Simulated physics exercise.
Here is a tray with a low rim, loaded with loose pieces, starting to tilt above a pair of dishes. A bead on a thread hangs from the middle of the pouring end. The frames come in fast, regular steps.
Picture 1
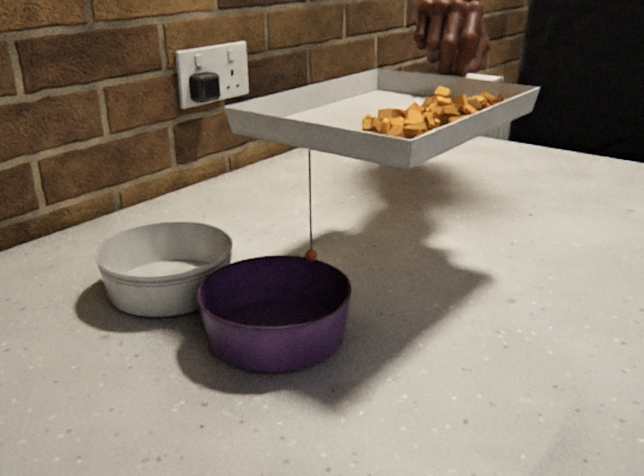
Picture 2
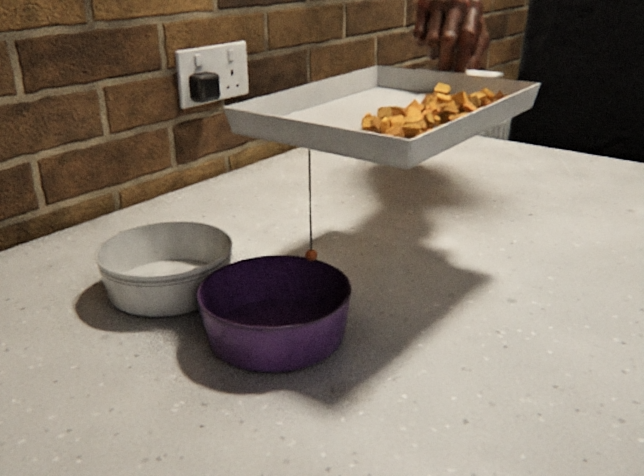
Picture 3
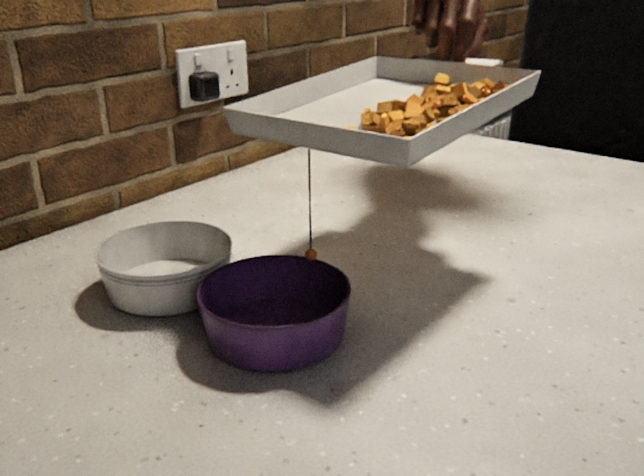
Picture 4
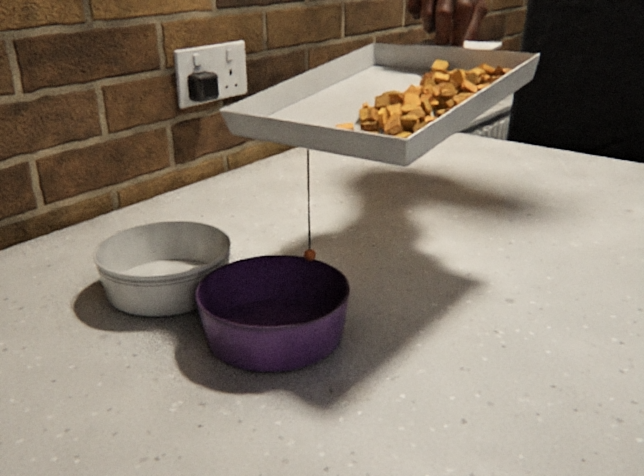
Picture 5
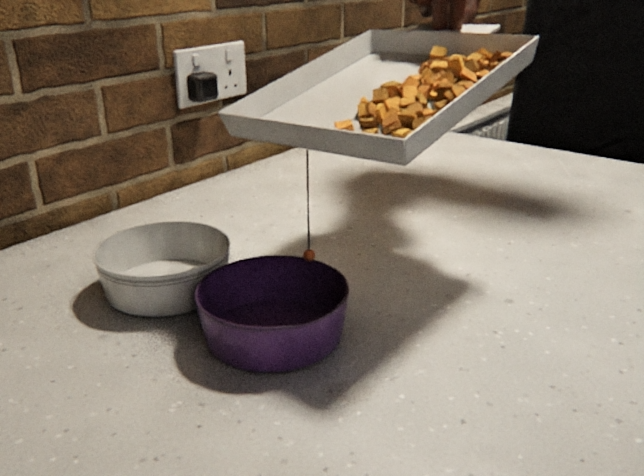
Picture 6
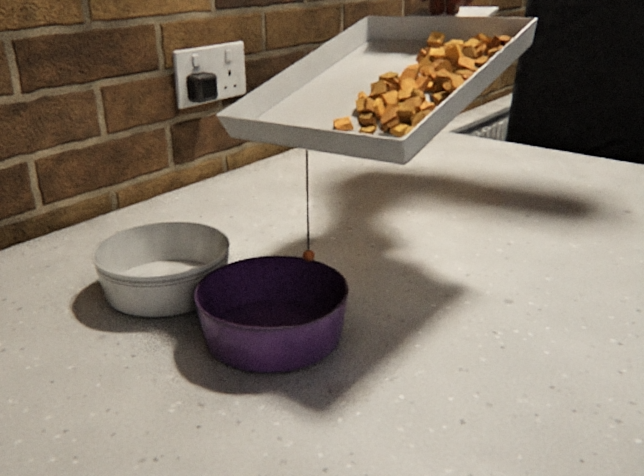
On a speckled counter, a hand tilts a tray of orange-brown pieces above two round dishes.
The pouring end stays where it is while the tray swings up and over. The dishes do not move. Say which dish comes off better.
Fuller: The right dish.
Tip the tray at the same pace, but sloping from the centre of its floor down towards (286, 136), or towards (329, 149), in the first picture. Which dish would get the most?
First the right dish, then the dish on the right.
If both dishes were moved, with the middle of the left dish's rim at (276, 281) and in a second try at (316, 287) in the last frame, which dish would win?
The first try: The left-hand dish. The second: The left-hand dish.
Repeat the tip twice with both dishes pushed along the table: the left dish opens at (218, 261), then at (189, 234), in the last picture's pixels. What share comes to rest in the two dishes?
Near 80 % and 50 %.
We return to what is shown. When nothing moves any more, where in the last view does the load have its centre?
At about (259, 328).
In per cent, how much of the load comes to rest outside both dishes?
It comes to 10 per cent or so.
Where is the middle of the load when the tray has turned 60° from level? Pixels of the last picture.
Close to (314, 120).
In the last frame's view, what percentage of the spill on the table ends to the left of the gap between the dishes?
Near 30 %.
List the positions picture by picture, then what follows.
In the first picture, corners of the pouring end (232, 106) and (409, 138), level; middle of the load (434, 113), cereal squares; left dish (112, 288); right dish (221, 340); bead on its thread (311, 255).
In the second picture, corners of the pouring end (231, 106) and (409, 138), level; middle of the load (434, 110).
In the third picture, corners of the pouring end (230, 107) and (407, 137), tipped barely, lowest at the left corner; middle of the load (434, 103).
In the fourth picture, corners of the pouring end (227, 109) and (405, 136), tipped a little, lowest at the left corner; middle of the load (432, 93).
In the fifth picture, corners of the pouring end (226, 111) and (402, 136), tipped a little, lowest at the left corner; middle of the load (431, 84).
In the sixth picture, corners of the pouring end (224, 113) and (400, 136), tipped clearly, lowest at the left corner; middle of the load (429, 74); left dish (109, 289); right dish (218, 340).
Just after the last frame, tray tipped steeply; almost all on the tray; just a few in the air.
A moment on, tray tipped right over; roughly two thirds on the tray; roughly a quarter in the right dish; just a few in the left dish; just a few outside both; about a tenth in the air.
Further on, tray tipped past a quarter turn; the larger part in the right dish; about a tenth in the left dish; about a tenth outside both.
When it is over, tray tipped past a quarter turn; the larger part in the right dish; about a tenth in the left dish; about a tenth outside both.
